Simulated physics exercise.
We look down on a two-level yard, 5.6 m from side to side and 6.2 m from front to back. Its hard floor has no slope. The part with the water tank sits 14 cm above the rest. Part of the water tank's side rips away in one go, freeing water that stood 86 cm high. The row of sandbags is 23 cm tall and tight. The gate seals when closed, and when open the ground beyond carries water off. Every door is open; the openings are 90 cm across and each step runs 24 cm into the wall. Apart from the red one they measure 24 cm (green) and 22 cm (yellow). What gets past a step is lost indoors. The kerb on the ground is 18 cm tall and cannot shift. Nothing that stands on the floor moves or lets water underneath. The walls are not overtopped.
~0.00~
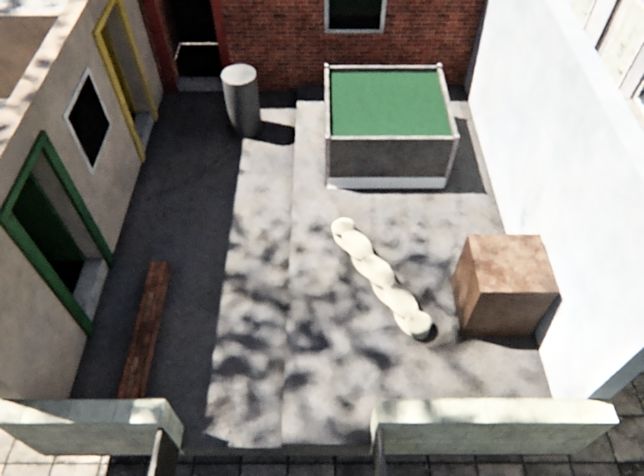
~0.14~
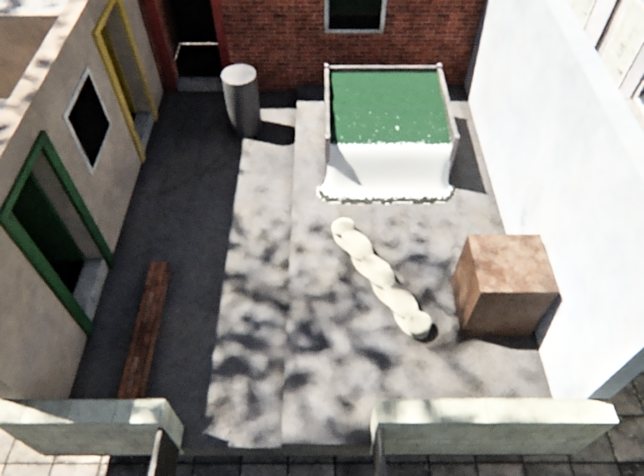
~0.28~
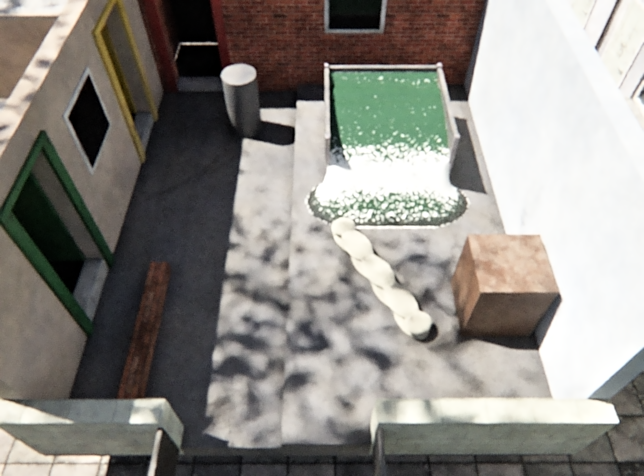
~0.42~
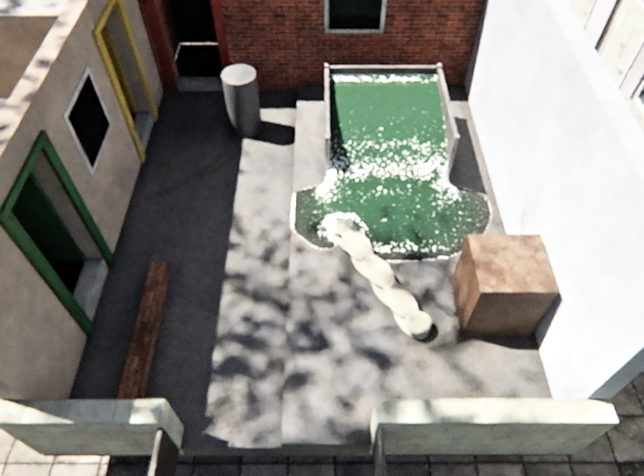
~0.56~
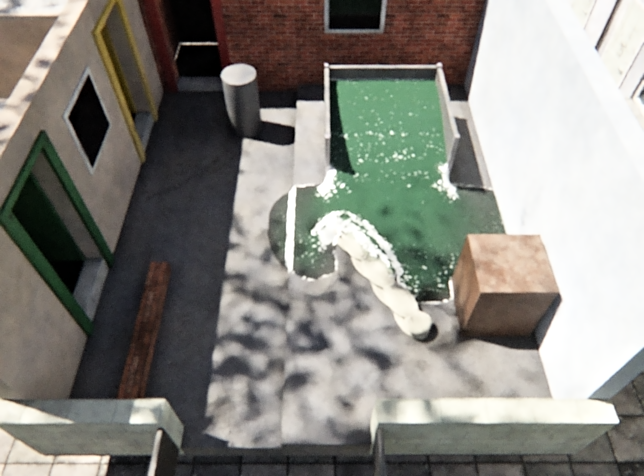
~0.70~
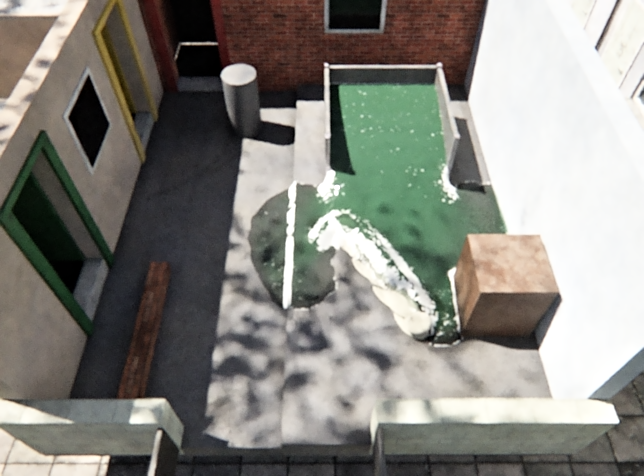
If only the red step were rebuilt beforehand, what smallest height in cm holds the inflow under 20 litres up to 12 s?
Close to 13 cm is just enough.
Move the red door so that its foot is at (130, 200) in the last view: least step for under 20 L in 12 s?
Roughly 6.5 cm.
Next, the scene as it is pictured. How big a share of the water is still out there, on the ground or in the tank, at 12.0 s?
Roughly 80 in a hundred.
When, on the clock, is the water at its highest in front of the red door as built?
At about 7.5 s.
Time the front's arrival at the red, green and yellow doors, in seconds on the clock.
Red 6.5 s, green 2.4 s, yellow 4.5 s.
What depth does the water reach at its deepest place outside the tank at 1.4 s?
Up to some 55 cm.
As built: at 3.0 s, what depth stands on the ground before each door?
In cm: Red 0, green 5, yellow 0.
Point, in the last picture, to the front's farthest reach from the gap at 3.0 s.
Near (62, 425).
After 1.4 s water covers 40 % of the floor, deepest (55 cm) near (559, 421); it has not reached the red door.
After 3.0 s water covers 60 % of the floor, deepest (30 cm) near (430, 421); it has not reached the red door.
After 12.0 s water covers 90 % of the floor, deepest (13 cm) near (168, 302); 10 cm at the red door, 9 litres in over its 15 cm step.
At the red door as built, the water arrived by 6.3 s and peaked near 19 cm at 7.6 s.
Run again over the same 12 s with other heights there, 42 litres in over 10.5 cm, 13 litres over 14 cm. The limit of 20 litres is kept from about 13 cm up.
